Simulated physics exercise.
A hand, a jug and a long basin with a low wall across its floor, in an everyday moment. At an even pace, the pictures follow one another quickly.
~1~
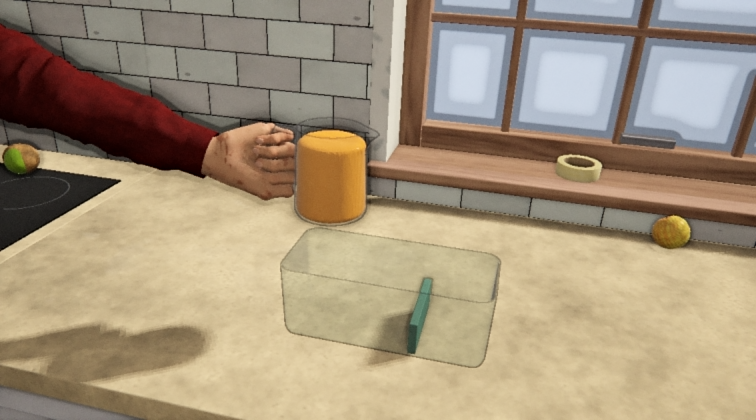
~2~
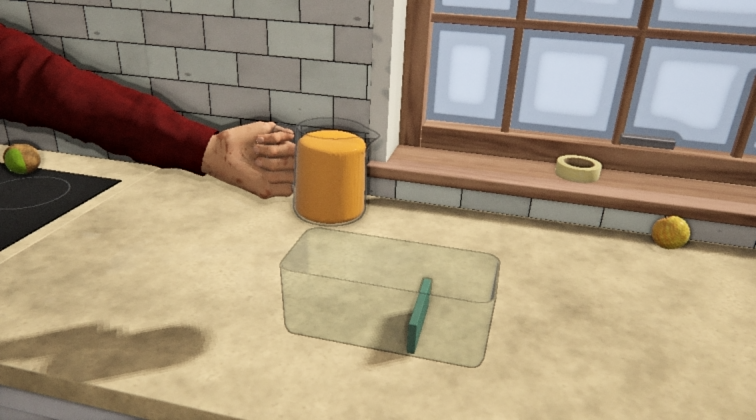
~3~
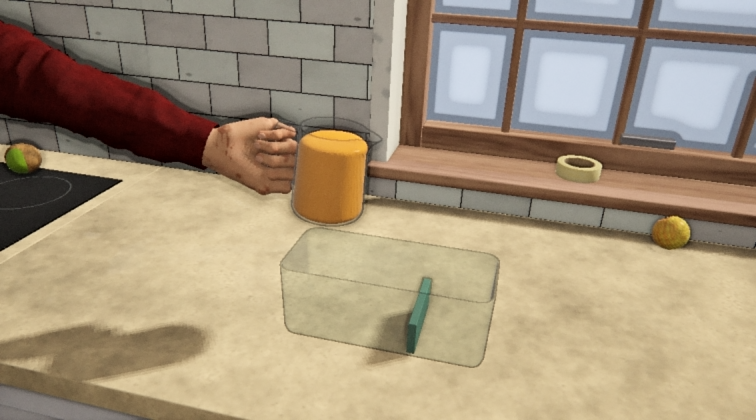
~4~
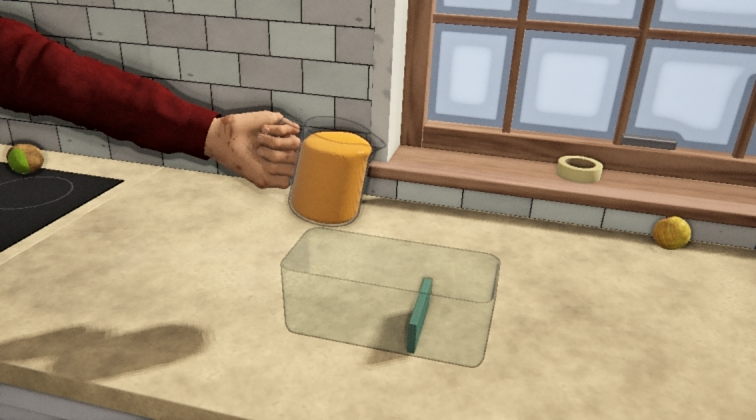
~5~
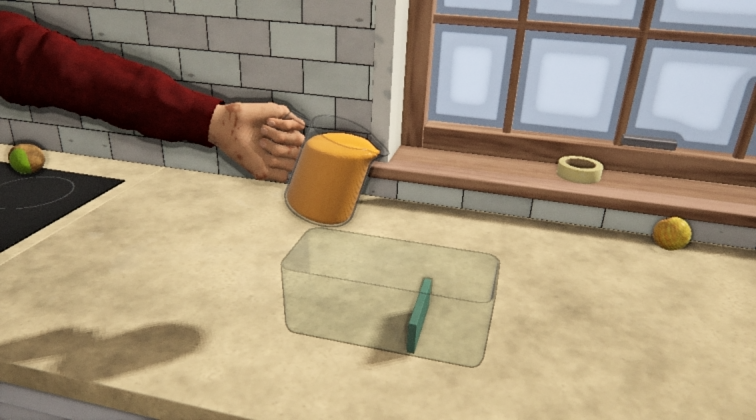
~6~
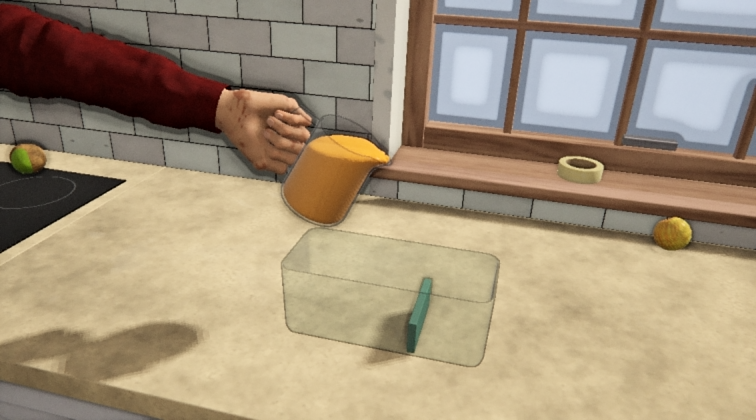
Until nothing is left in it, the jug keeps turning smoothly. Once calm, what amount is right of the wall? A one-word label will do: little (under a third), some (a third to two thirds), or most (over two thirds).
Some.
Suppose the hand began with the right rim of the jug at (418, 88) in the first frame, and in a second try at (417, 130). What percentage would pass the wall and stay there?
Result, first then second: About 55 % and about 65 %.
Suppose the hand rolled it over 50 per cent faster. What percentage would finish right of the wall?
Somewhere near 45 percent.
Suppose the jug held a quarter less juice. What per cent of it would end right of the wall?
Roughly 25 in a hundred.
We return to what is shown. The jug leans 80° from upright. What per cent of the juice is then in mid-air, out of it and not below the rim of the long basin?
That comes to near 15 percent.
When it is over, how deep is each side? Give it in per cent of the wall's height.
On the left it's around 30 per cent; on the right, 60 per cent.
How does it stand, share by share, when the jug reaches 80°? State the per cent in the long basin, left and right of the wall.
Roughly 0 % on the left side and 5 % on the right side.
A moment on, the tilt is 80° and 75 per cent is still to pour, 1 is left of the wall and 7 right of it.
Next, the tilt is 95° and 34 per cent is still to pour, 16 is left of the wall and 32 right of it.
Then the tilt is 95° and 13 per cent is still to pour, 32 is left of the wall and 49 right of it.
Later the tilt is 95° and 6 per cent is still to pour, 43 is left of the wall and 49 right of it.
Finally, 48 per cent lies left of the wall, 50 right of it and 1 outside.
